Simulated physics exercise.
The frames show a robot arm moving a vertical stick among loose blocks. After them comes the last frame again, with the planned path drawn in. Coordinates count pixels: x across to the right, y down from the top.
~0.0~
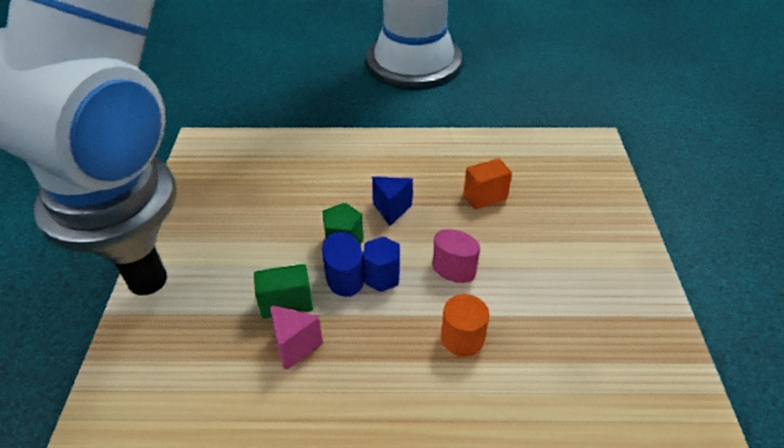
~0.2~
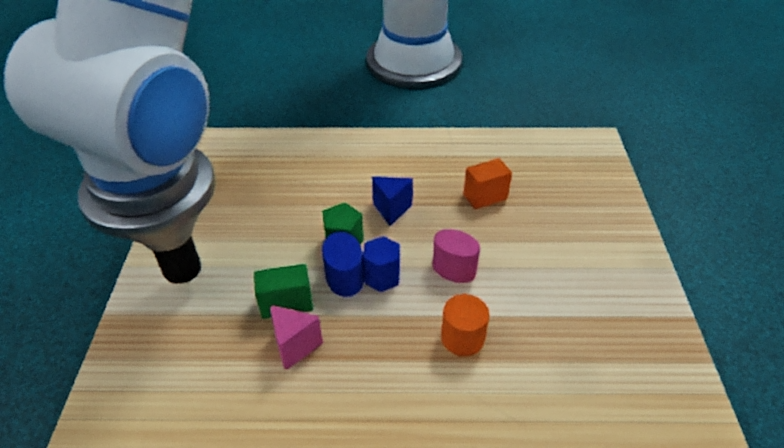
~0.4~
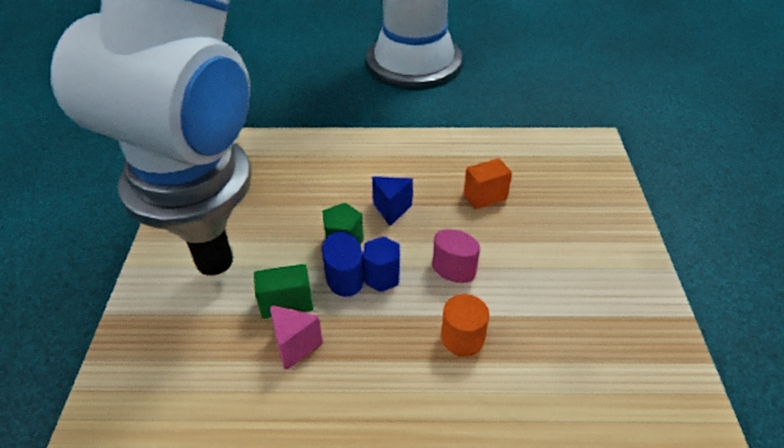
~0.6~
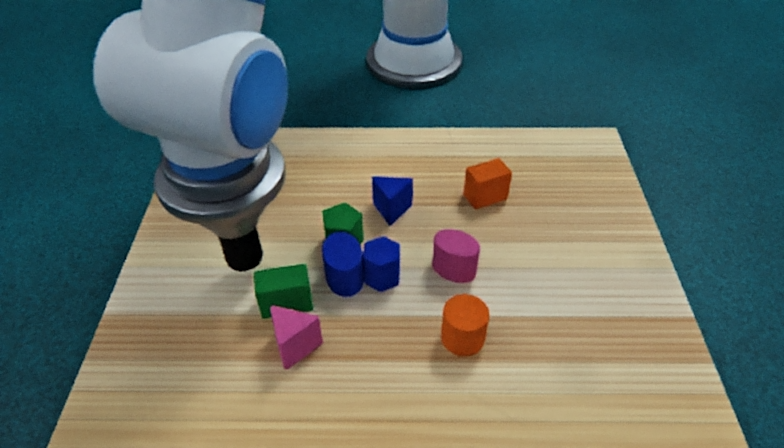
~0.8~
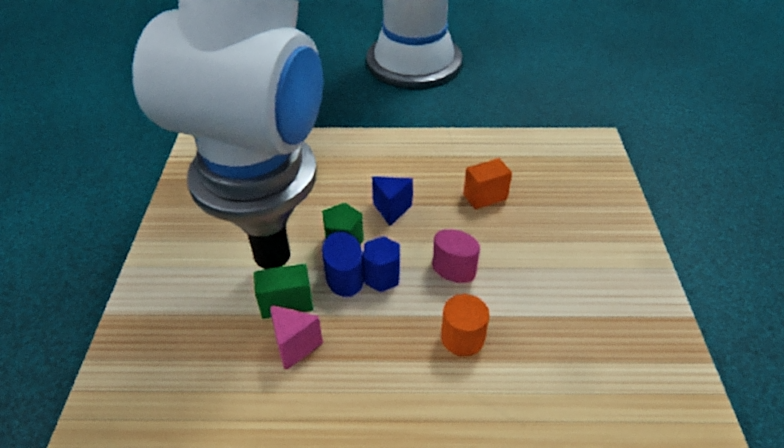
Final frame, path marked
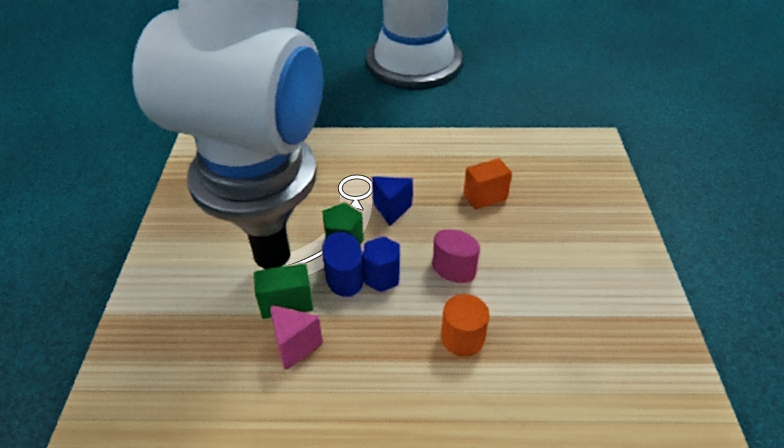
A white robot arm with blue bands, gripping a short black stick, stands over the left of a pale wooden board, seen from above at a fixed angle. Green, blue and pink blocks cluster from the centre to the lower left, with another pink block and two orange ones to the right. The arm carries the stick steadily rightward, to just behind the green rectangular block, while every block stays still.
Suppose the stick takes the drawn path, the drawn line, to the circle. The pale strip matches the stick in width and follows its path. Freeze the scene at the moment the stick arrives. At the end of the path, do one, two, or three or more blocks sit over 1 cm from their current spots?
It shifts two blocks.
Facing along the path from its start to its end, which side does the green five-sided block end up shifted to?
My answer: Right.
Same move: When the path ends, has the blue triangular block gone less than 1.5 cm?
Short answer: No.
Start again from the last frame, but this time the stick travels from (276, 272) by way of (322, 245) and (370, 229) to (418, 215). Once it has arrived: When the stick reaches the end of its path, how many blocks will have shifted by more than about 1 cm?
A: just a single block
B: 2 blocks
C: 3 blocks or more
Correct choice: B.
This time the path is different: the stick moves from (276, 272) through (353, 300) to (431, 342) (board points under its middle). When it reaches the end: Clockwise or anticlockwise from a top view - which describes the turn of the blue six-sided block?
Spins counterclockwise.
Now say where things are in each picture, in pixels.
In the first frame, lower end of the stick (149, 282), tops of blocks, green five-sided block (341, 216), blue oval (342, 250), blue triangular block (392, 184).
In the second frame, stick (183, 271), blocks as before.
In the third frame, stick (215, 263), blocks as before.
In the fourth frame, stick (245, 259), blocks as before.
In the fifth frame, stick (273, 257), green five-sided block (341, 216), blue oval (342, 250), blue triangular block (392, 184).
The drawn path runs from (276, 272) over (324, 251) and (352, 220) to (356, 187).
What follows on the original path. One third of the way, stick (322, 236); green five-sided block (353, 210), turned 10° anticlockwise.
Two thirds of the way, stick (351, 205); green five-sided block (385, 191); blue triangular block (406, 177), turned 15° anticlockwise.
At the end, stick (355, 173); green five-sided block (386, 189), turned 15° clockwise; blue oval not moved; blue triangular block (409, 176).
